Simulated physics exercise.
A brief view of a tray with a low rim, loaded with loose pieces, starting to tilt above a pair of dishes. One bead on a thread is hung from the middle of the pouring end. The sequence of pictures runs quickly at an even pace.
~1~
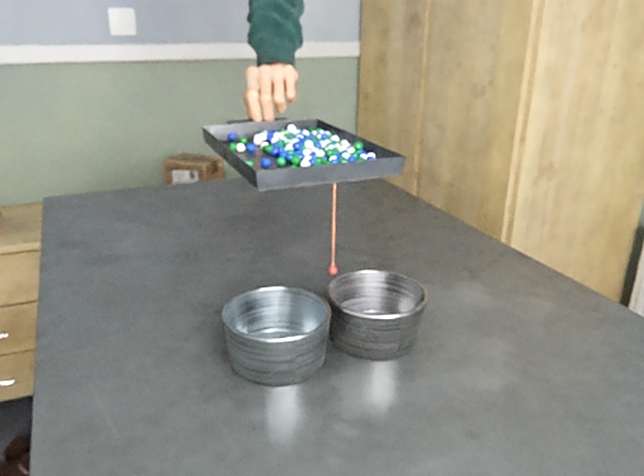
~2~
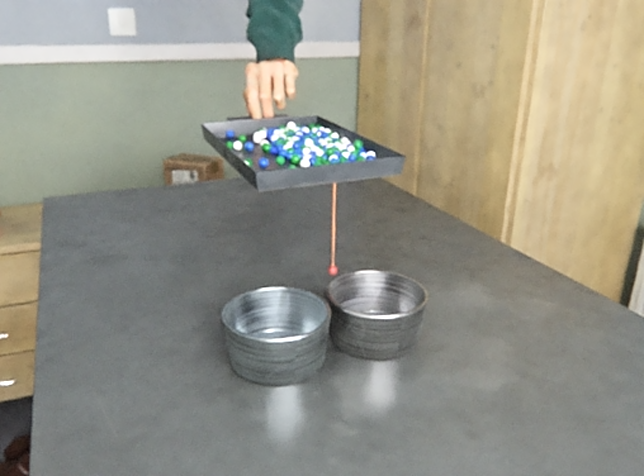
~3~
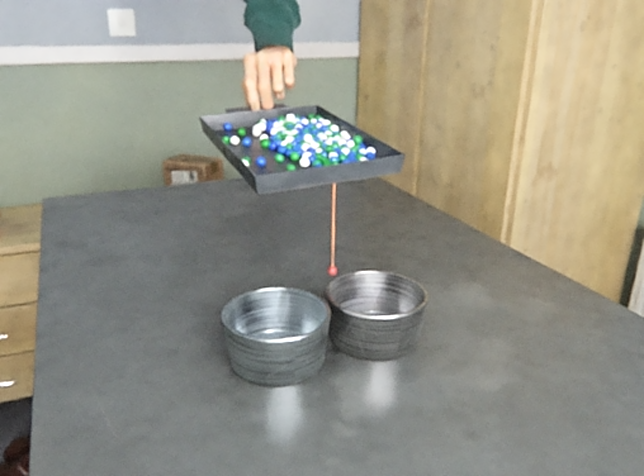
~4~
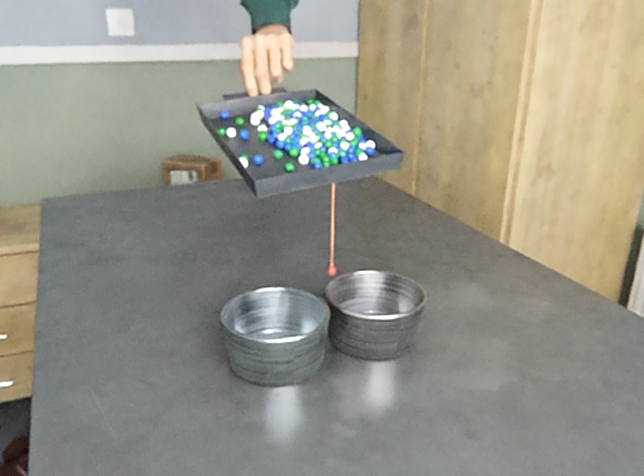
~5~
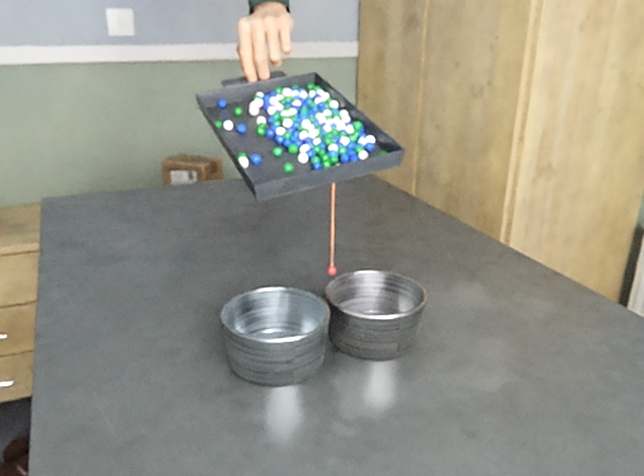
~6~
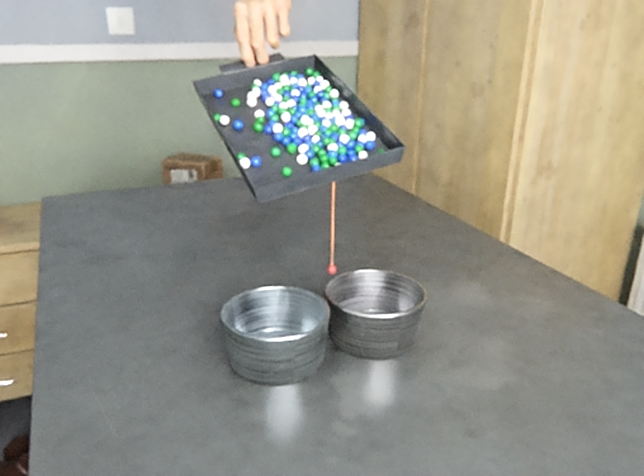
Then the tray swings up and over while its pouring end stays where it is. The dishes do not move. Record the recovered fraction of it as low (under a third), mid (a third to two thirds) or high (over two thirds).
Recovered fraction: High.
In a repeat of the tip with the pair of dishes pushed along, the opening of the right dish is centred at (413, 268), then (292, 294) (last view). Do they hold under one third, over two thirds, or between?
For the first spot it's under a third, and for the next one it's above two thirds.
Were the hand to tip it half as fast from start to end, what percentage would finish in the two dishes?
Near 90 in a hundred.
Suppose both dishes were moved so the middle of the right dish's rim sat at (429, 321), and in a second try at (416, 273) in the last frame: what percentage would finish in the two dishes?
Trial 1 around 0 percent, trial 2 around 10 percent.
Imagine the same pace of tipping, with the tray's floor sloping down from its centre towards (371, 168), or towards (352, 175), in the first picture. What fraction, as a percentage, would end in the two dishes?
Around 40 per cent first, around 70 per cent next.
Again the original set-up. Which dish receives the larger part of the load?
It's the left that ends up holding more.
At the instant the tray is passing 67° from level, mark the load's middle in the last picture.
In the last view the centre sits at roughly (285, 171).
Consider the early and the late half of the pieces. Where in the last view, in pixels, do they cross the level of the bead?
I'd place the first part at (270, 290) and the rest at (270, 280).
Just after the last frame, tray tipped steeply; the larger part on the tray; about a tenth in the left dish; about a tenth in the air.
A moment on, tray tipped past a quarter turn; about a tenth on the tray; roughly two thirds in the left dish; about a tenth outside both; about a tenth in the air.
Further on, tray tipped past a quarter turn; almost all in the left dish; about a tenth outside both.
When it is over, tray tipped past a quarter turn; almost all in the left dish; not one in the right dish; about a tenth outside both.
